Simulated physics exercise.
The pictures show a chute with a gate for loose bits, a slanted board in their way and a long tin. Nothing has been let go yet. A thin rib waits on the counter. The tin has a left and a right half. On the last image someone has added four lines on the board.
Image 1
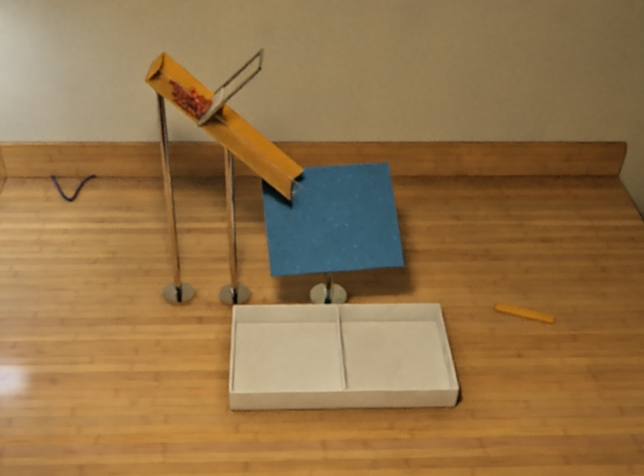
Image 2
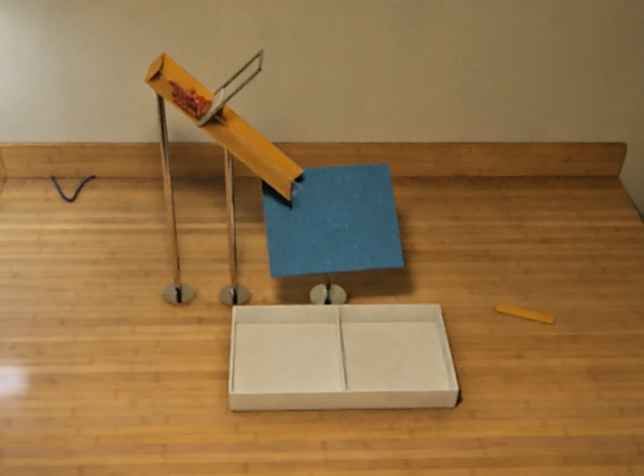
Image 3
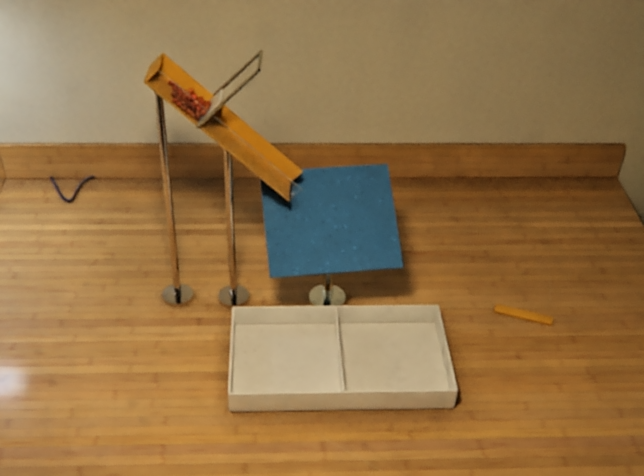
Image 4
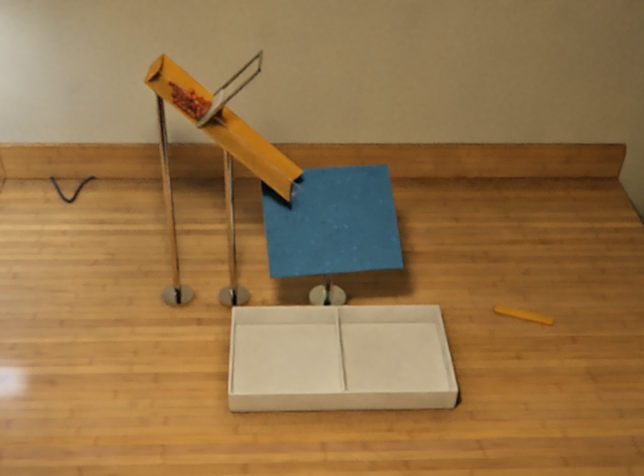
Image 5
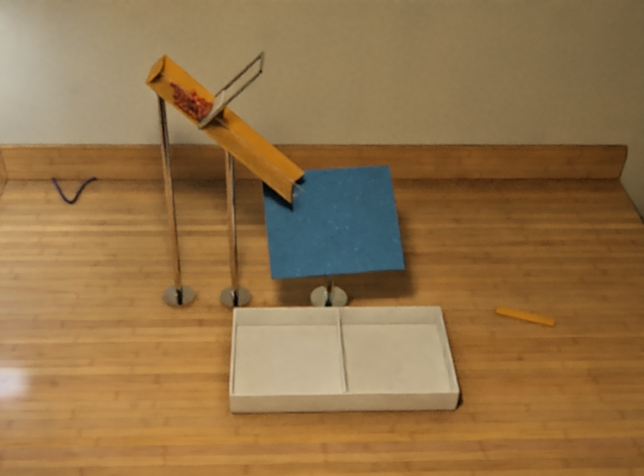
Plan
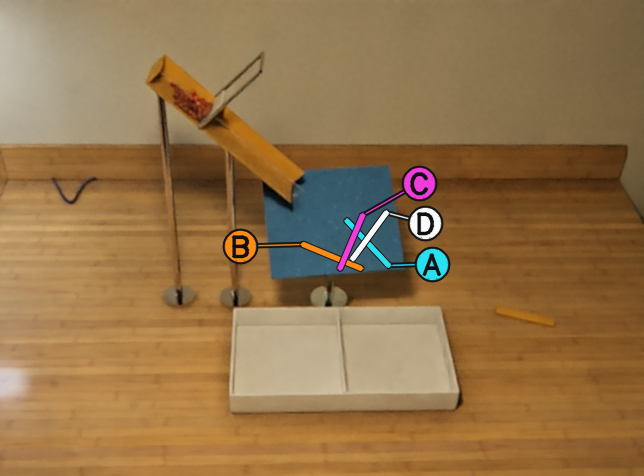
Nothing moves from start to finish: the small red pieces stay behind the closed gate in the sloping orange chute, held up on two thin stands. Below its lip, the tilted blue board stays in place behind the pale, two-part tin, and a thin orange strip lies still on the wooden counter at right.
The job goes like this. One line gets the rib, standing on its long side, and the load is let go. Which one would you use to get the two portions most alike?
Choose D.
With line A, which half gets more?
The right half.
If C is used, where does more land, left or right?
The left half.
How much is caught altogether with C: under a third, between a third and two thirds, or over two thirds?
Line C gives over two thirds.
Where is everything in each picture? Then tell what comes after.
Load behind the gate (194, 103), clay pellets; lip of the chute (290, 190), sloping fairly steeply, in the first frame.
Middle of the board (332, 218), tilted fairly steeply; middle of its low edge (338, 272); of its high edge (325, 167), in the second frame.
Front corners of the tin (229, 394) and (457, 390); front end of its middle wall (344, 392); gate still shut (217, 100), in the third frame.
Middle of the load (193, 105); lip (289, 192), in the fourth frame.
Middle of the load (195, 106); lip (291, 193), in the fifth frame.
On the marked copy, line A from (347, 220) to (388, 265); line B from (303, 244) to (360, 268); line C from (362, 215) to (340, 268); line D from (386, 212) to (352, 258).
With A, of what is caught, about a tenth in the left half, almost all in the right.
With B, of what is caught, not one piece in the left half, every piece in the right.
With C, of what is caught, almost all in the left half, just a few in the right.
With D, of what is caught, roughly a third in the left half, roughly two thirds in the right.
